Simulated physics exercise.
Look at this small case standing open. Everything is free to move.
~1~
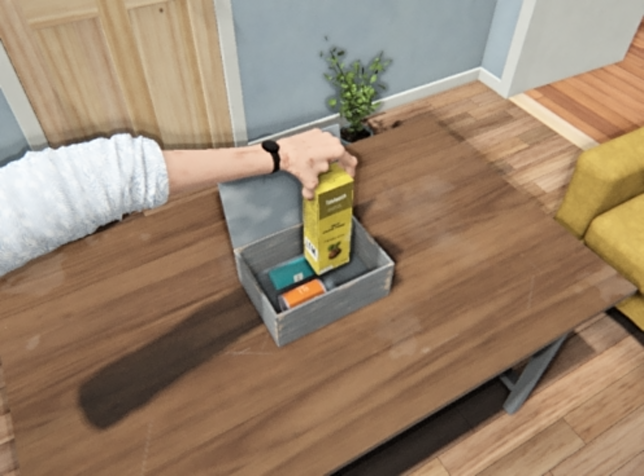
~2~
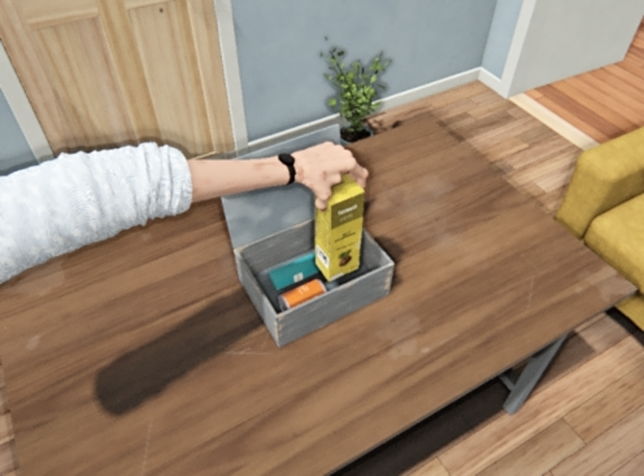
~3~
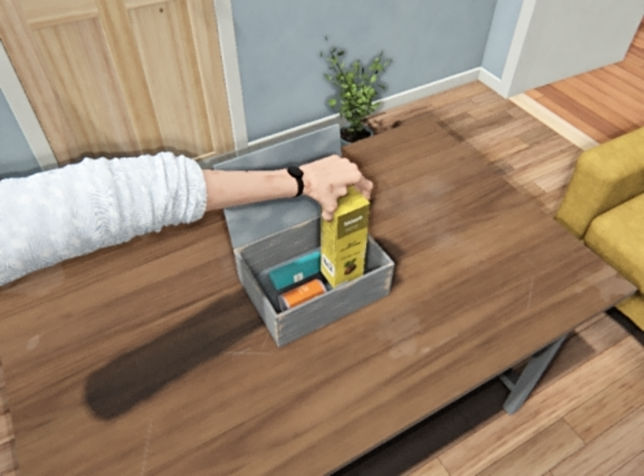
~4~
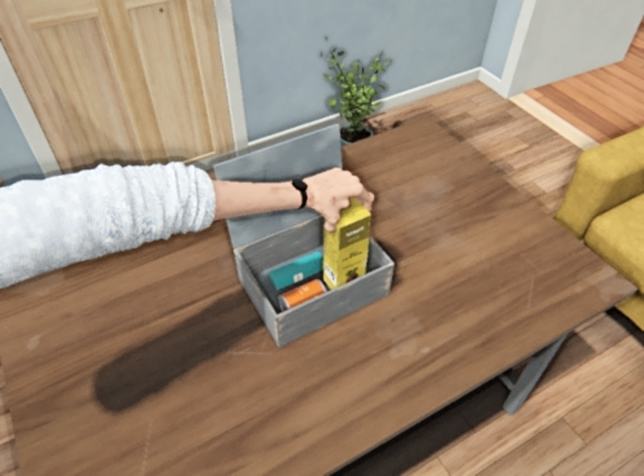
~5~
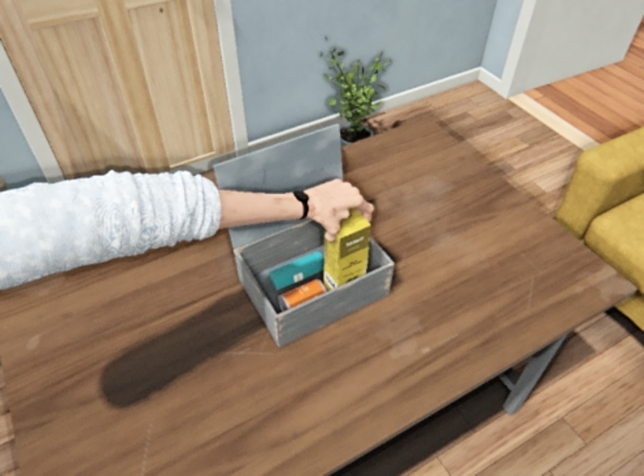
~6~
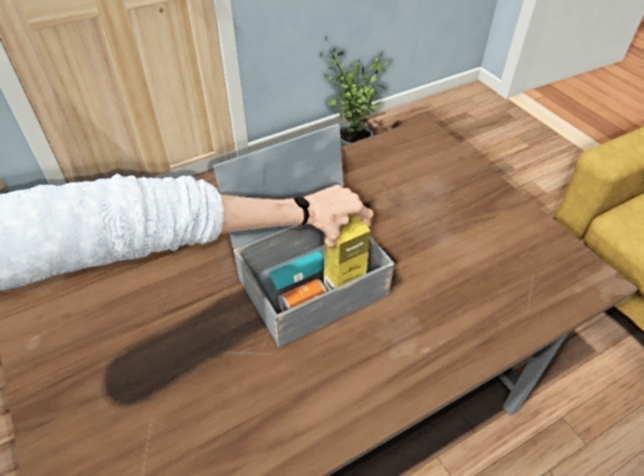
A hand in a fluffy white sleeve lowered a yellow carton into a small open gray case on a wooden table, beside a turquoise shaker and an orange item, and kept holding it.
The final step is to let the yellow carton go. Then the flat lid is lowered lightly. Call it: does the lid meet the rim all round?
No, the lid is held open.
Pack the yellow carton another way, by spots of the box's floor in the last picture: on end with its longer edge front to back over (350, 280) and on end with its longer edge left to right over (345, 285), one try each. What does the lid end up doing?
First time round it won't go down, and second time round it won't go down.
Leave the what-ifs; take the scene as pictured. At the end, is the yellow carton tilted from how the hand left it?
At the finish the yellow carton holds its orientation.
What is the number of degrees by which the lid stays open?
I'd say roughly 40 degrees above the rim.
Then, 1.00 s past the last view, lid starting down.
Then, 1.40 s past the last view, lid 73° above the rim.
Then, 1.60 s past the last view, lid 57° above the rim.
Then, 1.70 s past the last view, lid 48° above the rim.
Finally, lid 42° above the rim; all 3 still in place. Final places as the last picture's camera would see them, yellow carton near (345, 263).
